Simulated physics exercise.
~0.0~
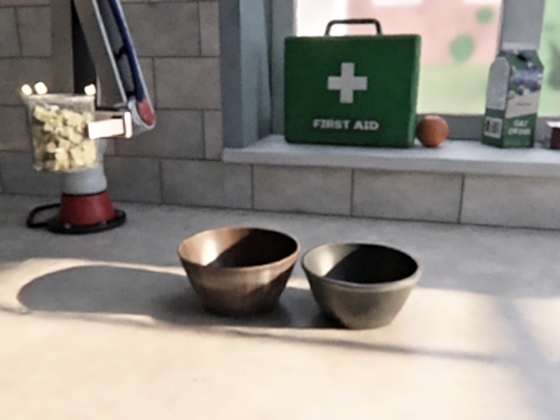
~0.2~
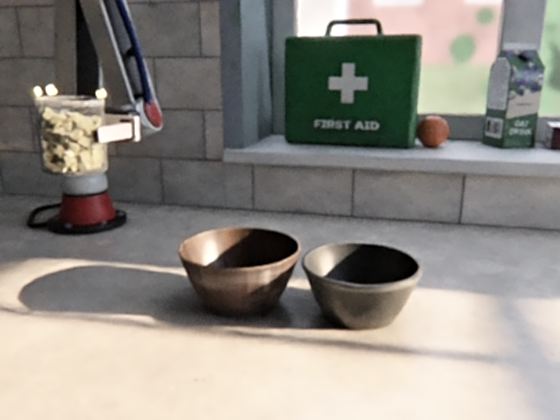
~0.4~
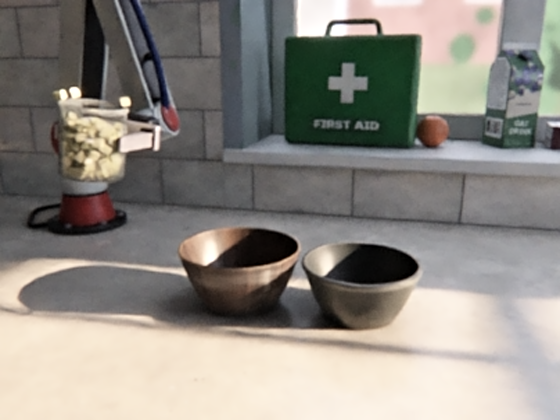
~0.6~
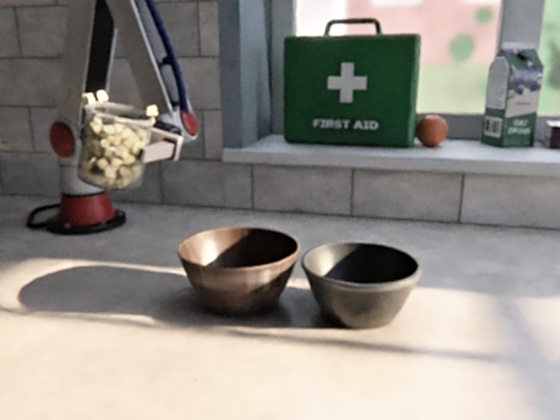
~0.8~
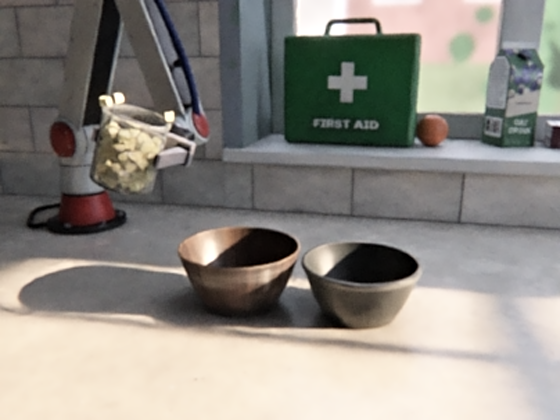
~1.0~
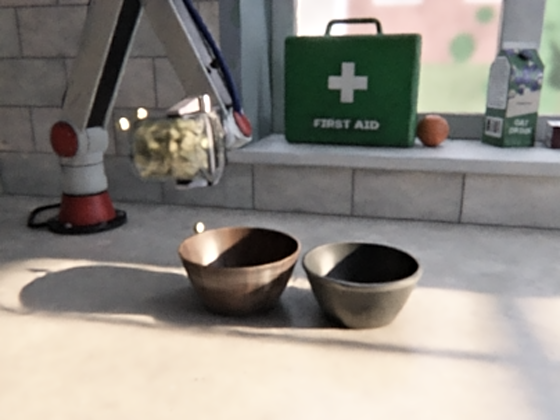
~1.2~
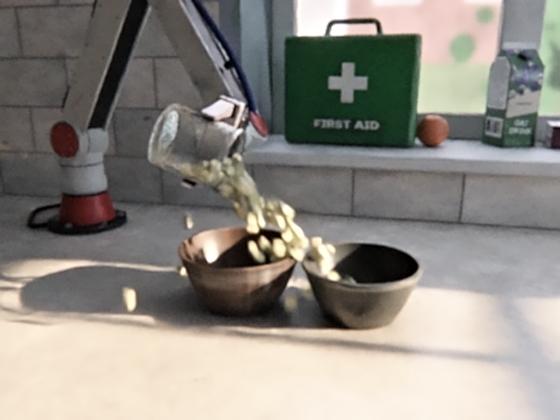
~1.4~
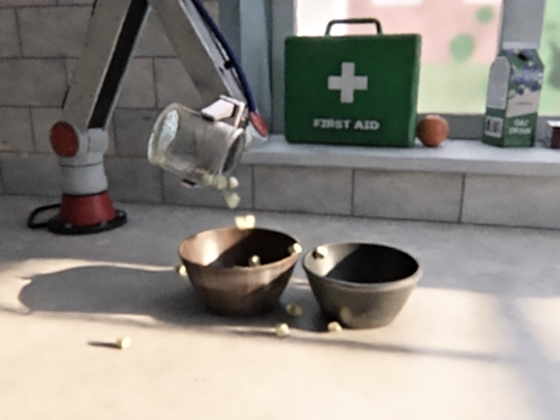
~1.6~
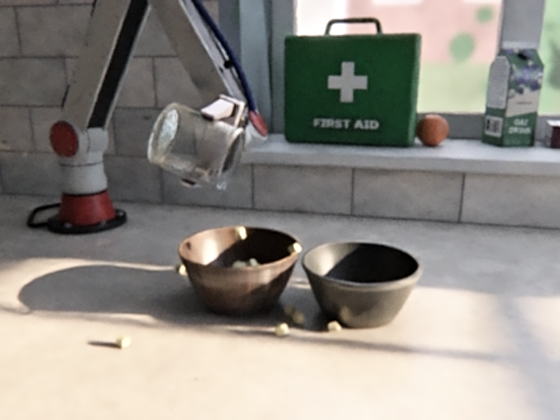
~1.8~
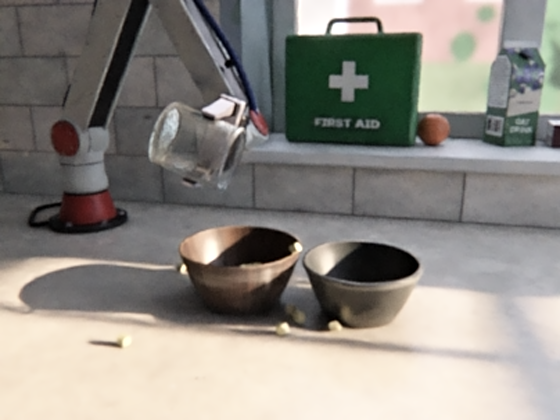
A robot arm carried a clear cup of pale diced pieces to the right and tipped it over two dark bowls, spilling most into the left one, some into the right and a few onto the counter, then held the emptied cup still.
